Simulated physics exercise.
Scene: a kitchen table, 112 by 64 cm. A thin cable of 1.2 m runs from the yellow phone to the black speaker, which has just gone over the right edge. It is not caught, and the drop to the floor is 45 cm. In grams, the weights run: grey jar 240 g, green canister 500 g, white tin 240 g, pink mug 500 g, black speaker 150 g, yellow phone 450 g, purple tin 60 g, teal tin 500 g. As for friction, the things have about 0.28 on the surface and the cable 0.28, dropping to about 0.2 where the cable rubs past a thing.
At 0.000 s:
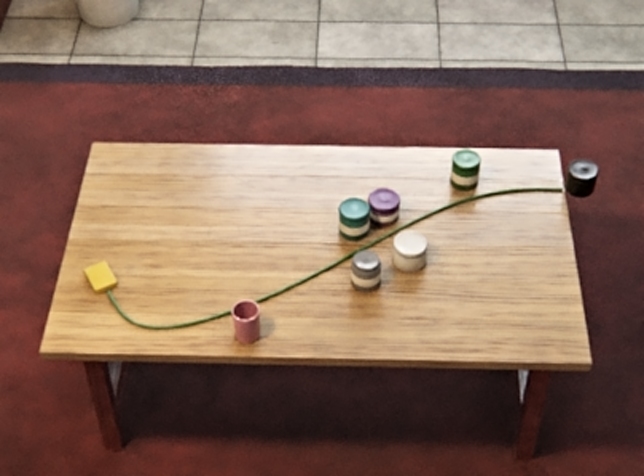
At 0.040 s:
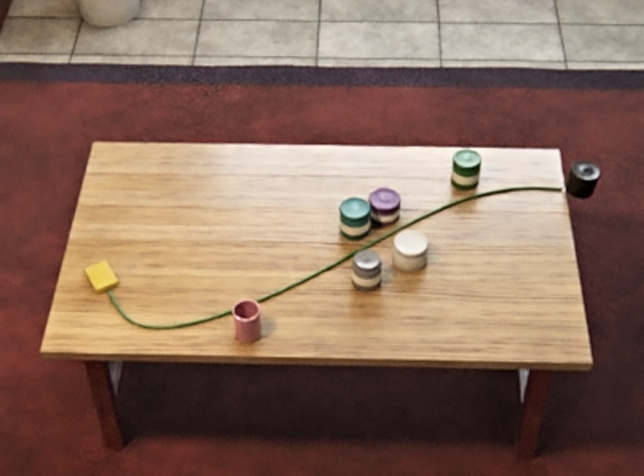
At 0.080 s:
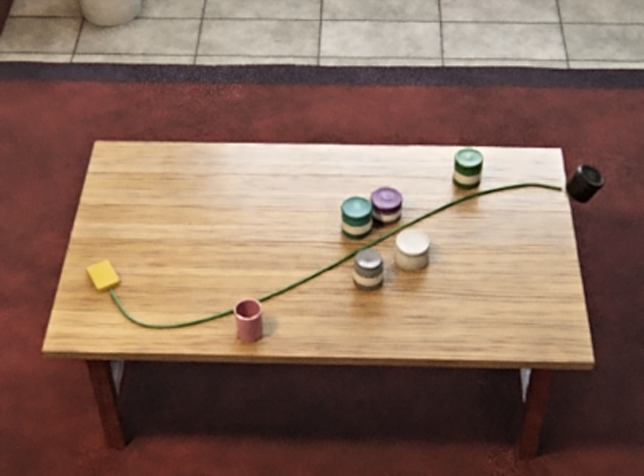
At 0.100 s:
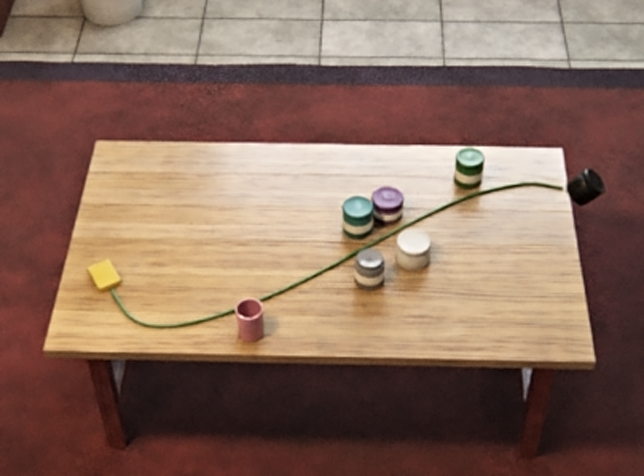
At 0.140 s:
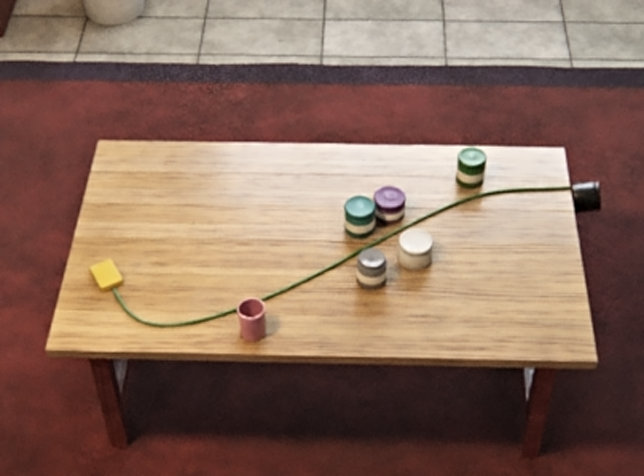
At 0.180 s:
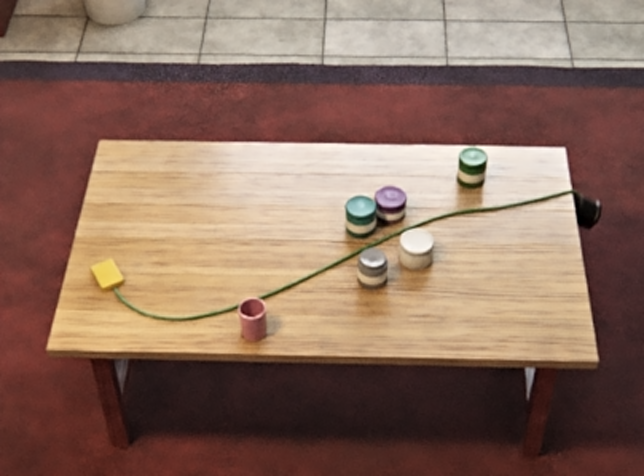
A wooden table stands on a dark red carpet with pale floor tiles behind it, seen from above at an angle by a camera that barely drifts. A thin green cable snakes from a yellow block at left, past a pink mug and grey, white, teal, purple and green containers, to a black cylinder off the right edge. The cylinder tilts and sinks slightly beside the edge, and the cable's right-hand stretch straightens.
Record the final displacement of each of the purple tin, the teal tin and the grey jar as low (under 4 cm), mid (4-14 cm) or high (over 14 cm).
Purple tin - low; teal tin - low; grey jar - low.
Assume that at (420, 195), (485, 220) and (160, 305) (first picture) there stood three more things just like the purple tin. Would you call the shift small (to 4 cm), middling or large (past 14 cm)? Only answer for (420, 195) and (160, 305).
First: A slight shift; second: A big shift.
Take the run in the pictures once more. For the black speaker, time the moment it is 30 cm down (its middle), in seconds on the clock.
Not at all.
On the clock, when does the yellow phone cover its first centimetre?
For the yellow phone, 0.30 seconds.
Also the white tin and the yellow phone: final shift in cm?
Final places, approx.: White tin 0 cm off, yellow phone 6 cm off.
By 0.4 s, the cable's tail end at (145, 269); black speaker over the edge, yellow phone 4 cm off its start.
By 0.7 s, the cable's tail end at (155, 268); black speaker over the edge, yellow phone 6 cm off its start.
By 0.9 s, the cable's tail end at (156, 267); black speaker over the edge, yellow phone 7 cm off its start at (138, 265).
By 1.2 s, the cable's tail end at (156, 267); black speaker over the edge, yellow phone 7 cm off its start.
By 2.4 s, the cable's tail end at (156, 267); grey jar 0 cm off its start at (373, 257), teal tin 0 cm off its start at (361, 205), purple tin 0 cm off its start at (391, 196), black speaker over the edge.
